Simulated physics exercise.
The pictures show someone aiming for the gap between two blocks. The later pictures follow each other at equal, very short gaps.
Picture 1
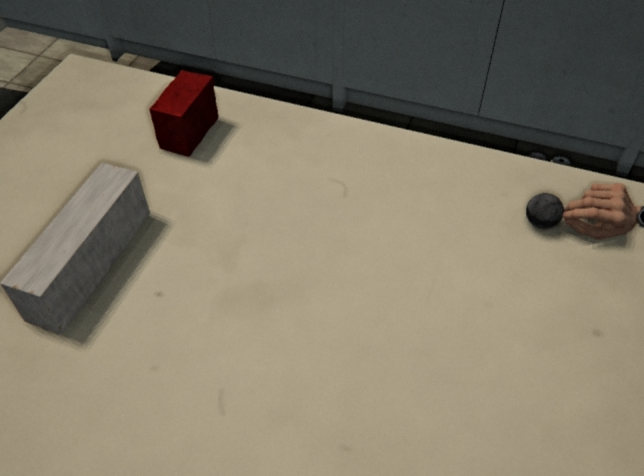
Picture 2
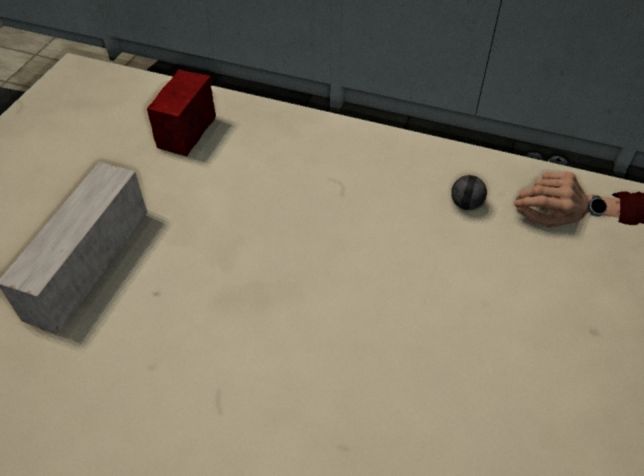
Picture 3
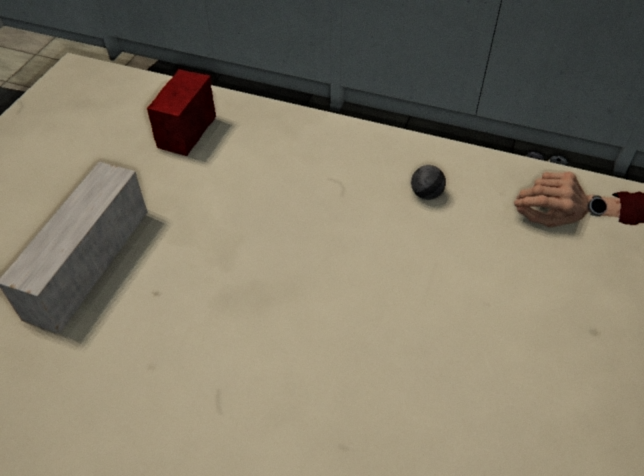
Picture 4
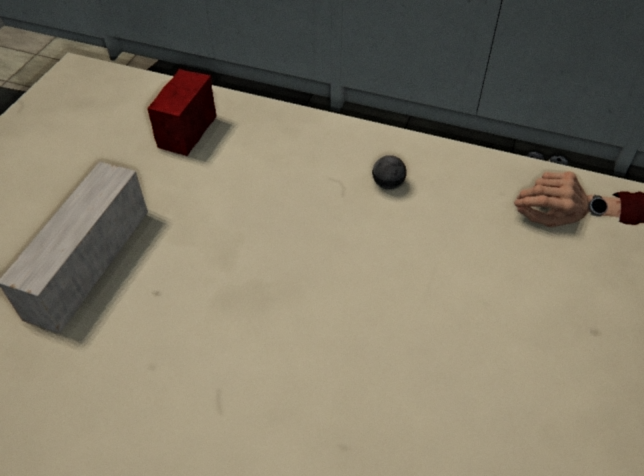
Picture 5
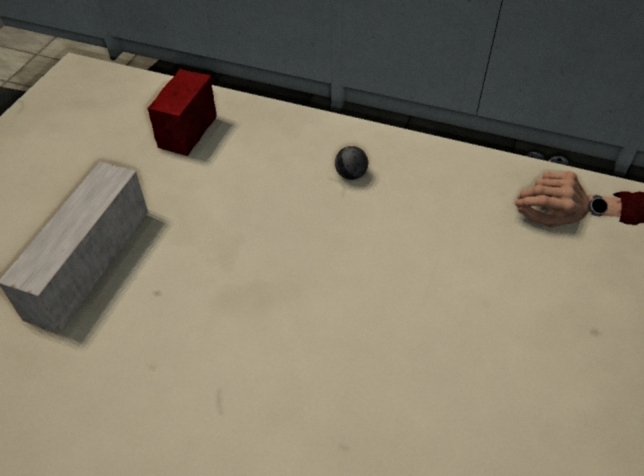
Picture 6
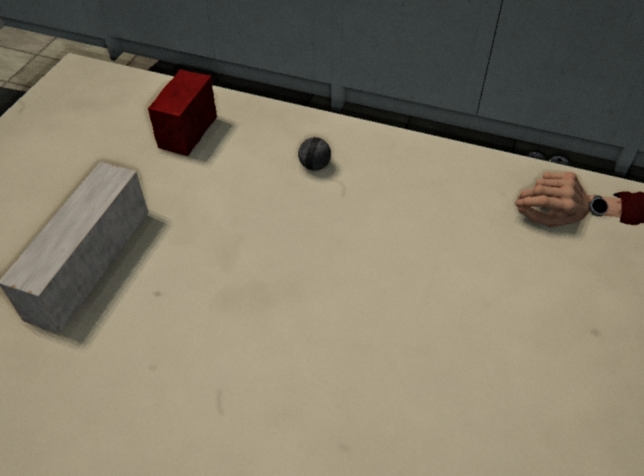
A grey ball left a person's hand at the right side of the table and rolled steadily leftward, drawing nearer to the red brick, while the hand rested behind it and the white block stayed still.
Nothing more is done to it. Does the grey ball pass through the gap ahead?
Here the grey ball hits a block.
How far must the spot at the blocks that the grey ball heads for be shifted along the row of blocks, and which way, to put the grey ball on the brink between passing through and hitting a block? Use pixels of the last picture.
Roughly 32 pixels down.
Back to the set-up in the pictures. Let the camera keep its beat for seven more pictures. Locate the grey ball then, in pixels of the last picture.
At about (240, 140).
Then, 0.34 s after the last picture, grey ball coming back near (237, 134).
Then, 0.92 s after the last picture, grey ball coming back near (286, 145).
By the end, the grey ball is stopped.
